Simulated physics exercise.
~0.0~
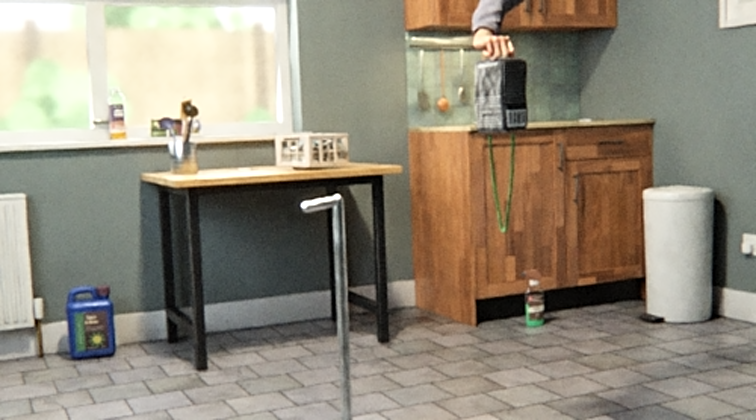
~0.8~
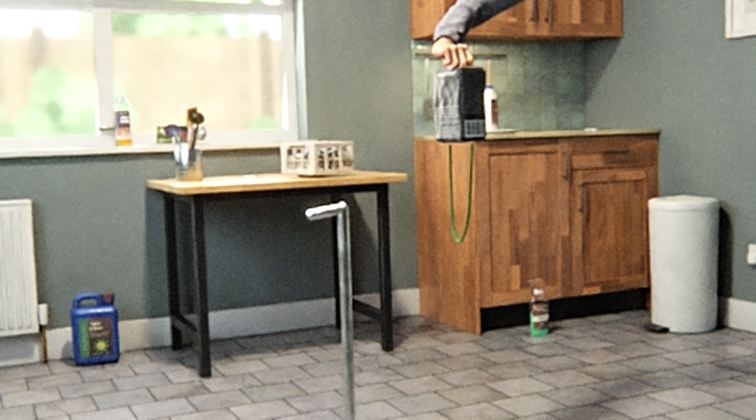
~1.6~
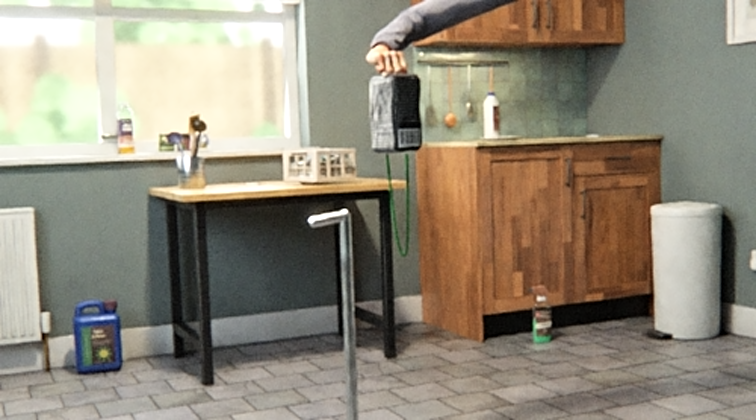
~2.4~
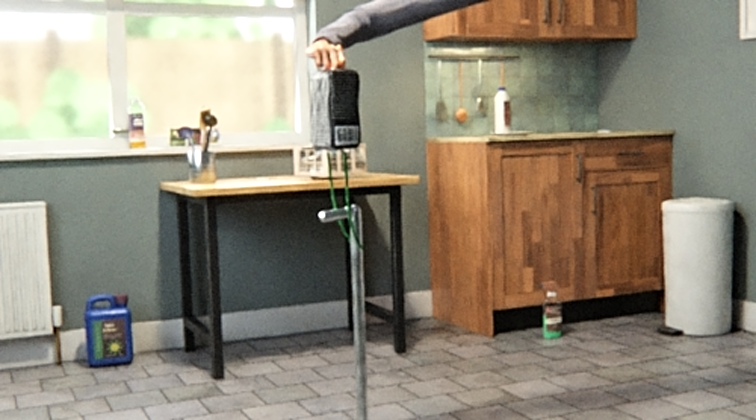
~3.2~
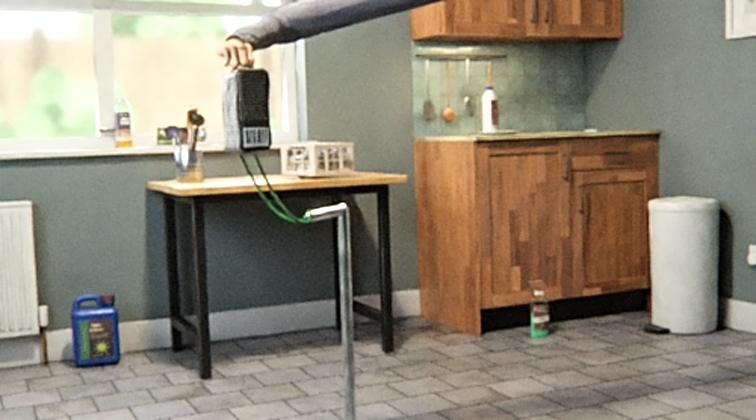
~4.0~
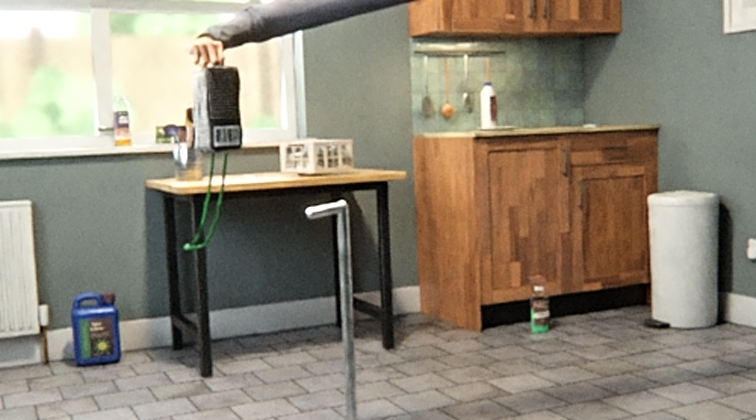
A black sack with a green cord loop hanging beneath it is held from above by a hand in a grey sleeve, in a kitchen seen from a slightly swaying, hand-held view. A metal post with a short bar at its top stands in front, with a wooden table, a blue container and a window to the left, and brown cabinets and a pale bin to the right. The arm carries the sack steadily left, over the post. The trailing loop stretches back toward the bar, then swings clear, and the sack ends freely past the post, still held upright.
